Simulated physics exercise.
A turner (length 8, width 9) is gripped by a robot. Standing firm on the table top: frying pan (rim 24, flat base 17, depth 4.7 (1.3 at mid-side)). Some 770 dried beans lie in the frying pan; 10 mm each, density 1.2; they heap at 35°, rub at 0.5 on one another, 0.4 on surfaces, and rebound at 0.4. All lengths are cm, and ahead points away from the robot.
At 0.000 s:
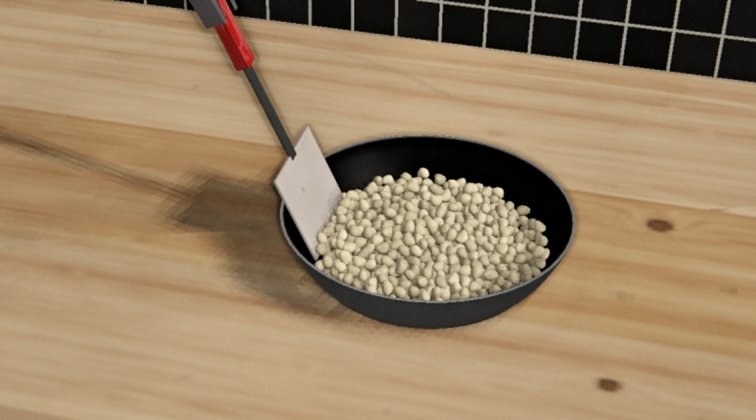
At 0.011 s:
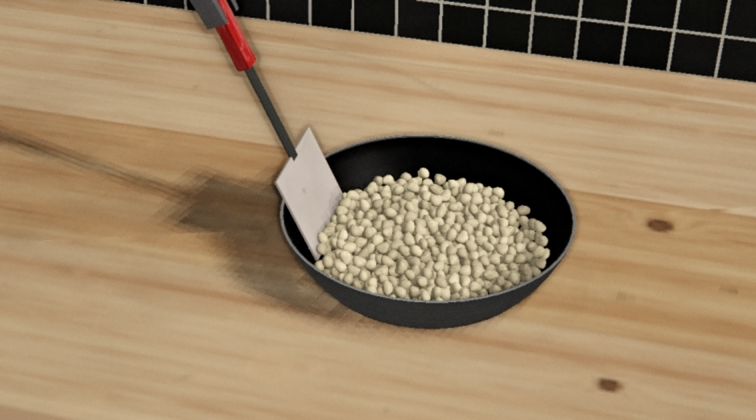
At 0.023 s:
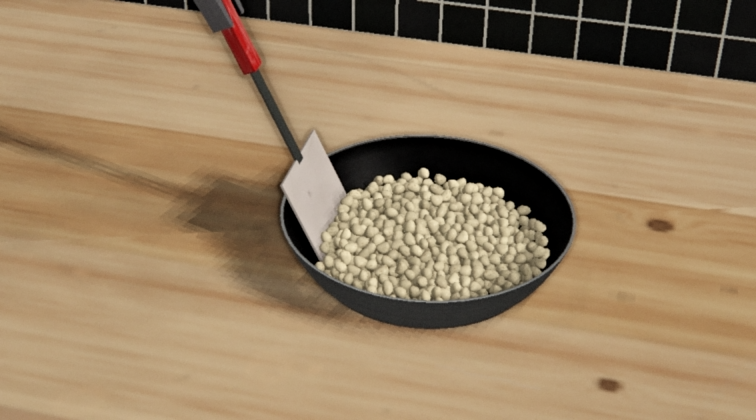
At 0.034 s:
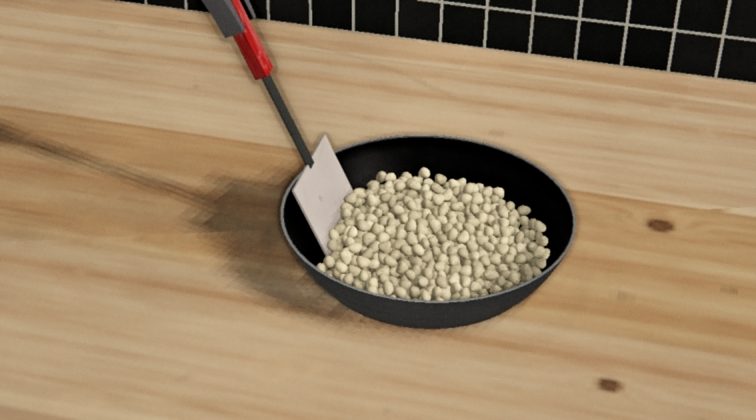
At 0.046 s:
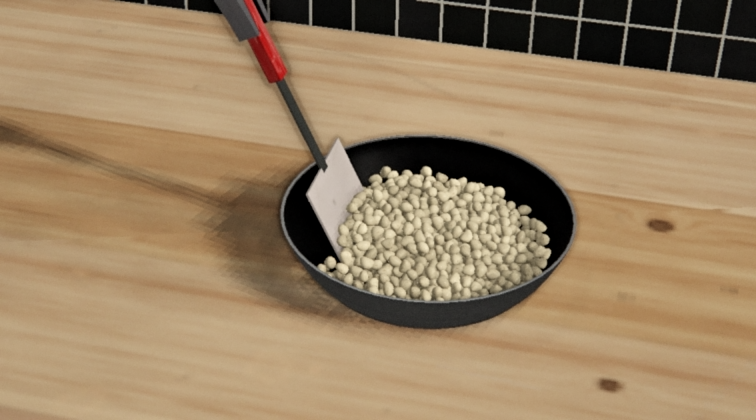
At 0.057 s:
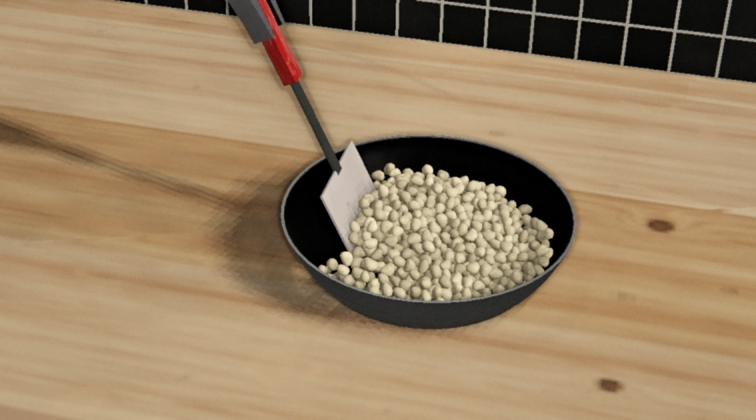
A spatula slides slowly to the right in a black pan, pushing pale beans together.
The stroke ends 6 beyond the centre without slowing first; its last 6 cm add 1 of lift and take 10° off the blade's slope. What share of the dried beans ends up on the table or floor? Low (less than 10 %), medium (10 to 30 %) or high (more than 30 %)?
Answer: Medium; 10 to 30 % of the dried beans finish on the table or floor.
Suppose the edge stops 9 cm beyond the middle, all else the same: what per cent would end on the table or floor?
Then about 40 per cent.
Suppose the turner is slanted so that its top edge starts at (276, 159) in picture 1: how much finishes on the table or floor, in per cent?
Some 10 per cent.
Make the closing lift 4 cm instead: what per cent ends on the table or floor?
About 20 per cent.
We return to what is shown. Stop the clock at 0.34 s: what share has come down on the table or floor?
Some 15 per cent.
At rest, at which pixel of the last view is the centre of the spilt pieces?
Around (629, 282).
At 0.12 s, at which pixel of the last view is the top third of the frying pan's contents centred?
Around (475, 228).
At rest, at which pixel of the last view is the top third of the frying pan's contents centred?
Near (522, 238).
After 0.09 s, sloping 65°, highest piece 6 above the table; 773 in the frying pan.
After 0.12 s, sloping 61°, highest piece 7 above the table; 773 in the frying pan.
After 0.34 s, sloping 55°, highest piece 7 above the table; 656 in the frying pan, 98 on the table or floor, 19 on the blade or in flight.
After 1.39 s, sloping 55°, highest piece 6 above the table; 654 in the frying pan, 119 on the table or floor.
At rest, 654 in the frying pan, 119 on the table or floor. That is 15 % on the table or floor.
